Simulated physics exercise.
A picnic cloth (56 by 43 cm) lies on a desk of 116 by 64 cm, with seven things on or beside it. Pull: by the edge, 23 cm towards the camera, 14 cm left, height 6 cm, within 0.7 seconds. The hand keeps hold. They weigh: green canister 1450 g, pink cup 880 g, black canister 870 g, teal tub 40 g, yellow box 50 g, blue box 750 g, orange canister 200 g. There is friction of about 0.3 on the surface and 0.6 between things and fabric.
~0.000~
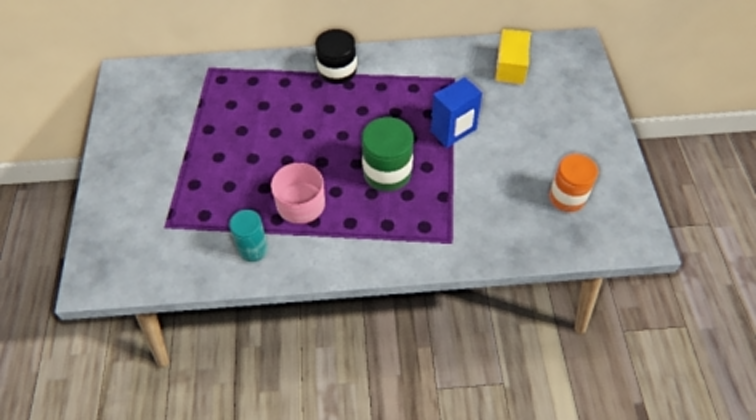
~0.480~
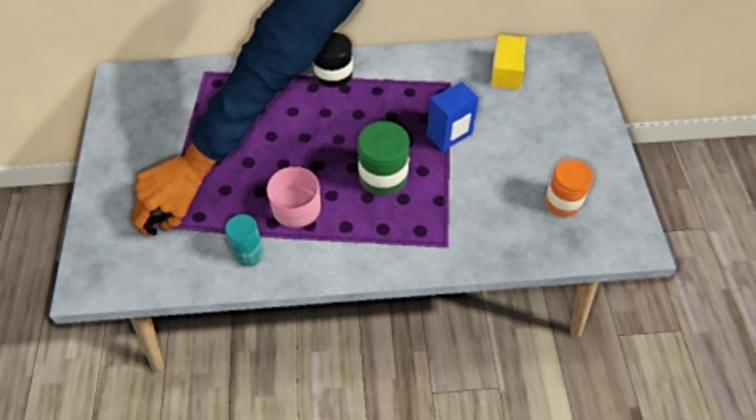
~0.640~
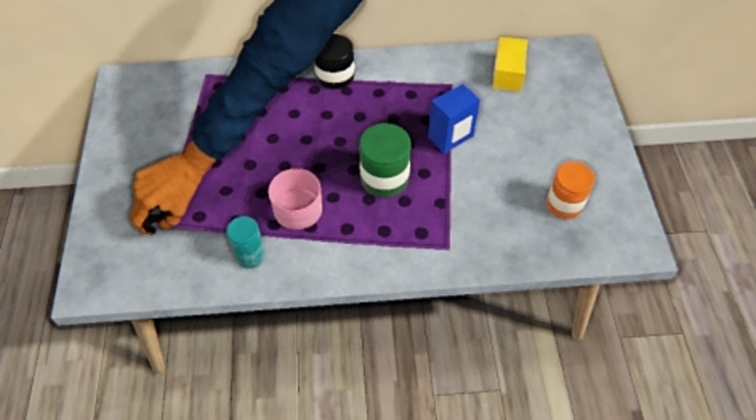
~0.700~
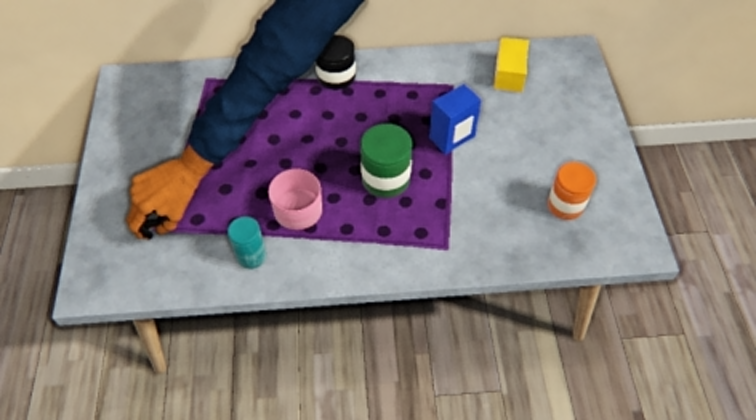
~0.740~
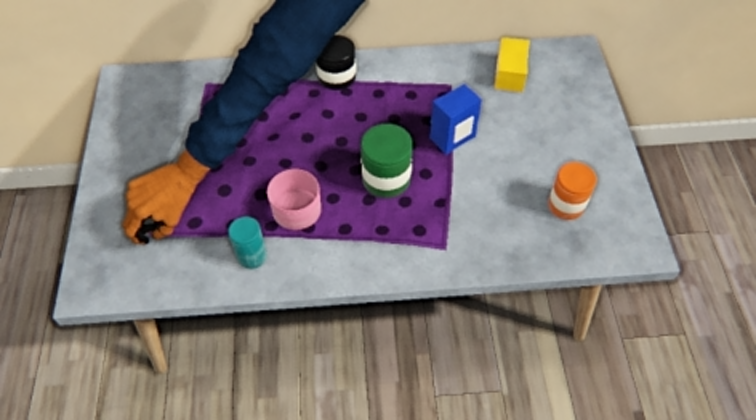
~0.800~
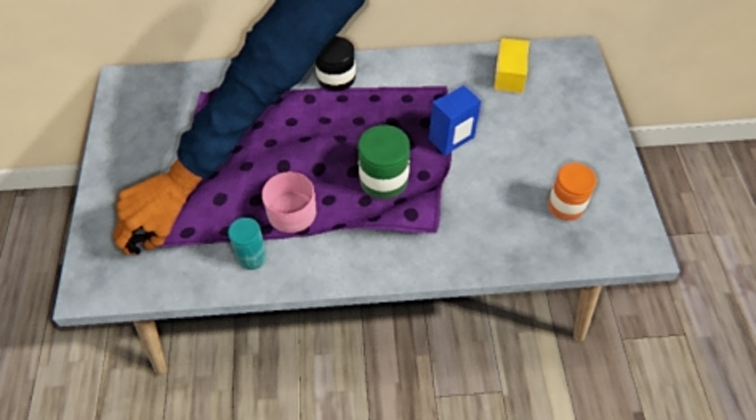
A gloved hand gripping a purple dotted cloth's corner on a desk and tugging it slightly left, the pink cup shifting a little.
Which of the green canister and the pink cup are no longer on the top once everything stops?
When it settles, the green canister is still on the top, the pink cup is still on the top.
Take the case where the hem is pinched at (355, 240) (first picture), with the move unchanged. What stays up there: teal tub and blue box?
When everything settles, the teal tub tips off and the blue box survives on top.
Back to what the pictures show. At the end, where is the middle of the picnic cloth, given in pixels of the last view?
(198, 215), roughly.
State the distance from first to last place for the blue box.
I'd say the blue box sits some 0 cm out of place.
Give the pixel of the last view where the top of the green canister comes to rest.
It stops around pixel (268, 180).
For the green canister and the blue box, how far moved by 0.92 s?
Roughly green canister 6 cm and blue box 0 cm.
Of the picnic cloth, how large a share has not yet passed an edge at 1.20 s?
I'd estimate close to 90 per cent.
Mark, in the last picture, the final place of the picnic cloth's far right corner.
That corner settles near pixel (298, 103) in the last view.
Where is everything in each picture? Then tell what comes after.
Green canister (388, 136); pink cup (297, 184); picnic cloth corners (164, 228) (209, 68) (452, 244), in the first frame.
Picnic cloth corners (205, 72) (448, 248); grip (158, 228), in the second frame.
Picnic cloth corners (206, 75) (449, 250); grip (156, 226), in the third frame.
Picnic cloth corners (206, 79) (448, 251); grip (153, 231), in the fourth frame.
Picnic cloth corners (206, 84) (446, 250); grip (150, 236), in the fifth frame.
Green canister (384, 144); pink cup (288, 193); picnic cloth corners (201, 92) (436, 233); grip (141, 247), in the sixth frame.
After 0.9 s, 100 % of the picnic cloth is still over the top; pink cup 7 cm off its start, green canister 6 cm off its start, teal tub 4 cm off its start.
After 1.1 s, 100 % of the picnic cloth is still over the top; pink cup 16 cm off its start, green canister 16 cm off its start, teal tub 10 cm off its start.
After 1.2 s, 90 % of the picnic cloth is still over the top; green canister 22 cm off its start at (276, 177), pink cup 22 cm off its start at (200, 257), teal tub 14 cm off its start at (228, 317).
After 1.3 s, 90 % of the picnic cloth is still over the top; green canister 23 cm off its start, pink cup 23 cm off its start, teal tub over the edge.
After 2.9 s, 90 % of the picnic cloth is still over the top; green canister 23 cm off its start at (268, 180), pink cup 23 cm off its start at (193, 262), teal tub over the edge, blue box 1 cm off its start at (453, 103).
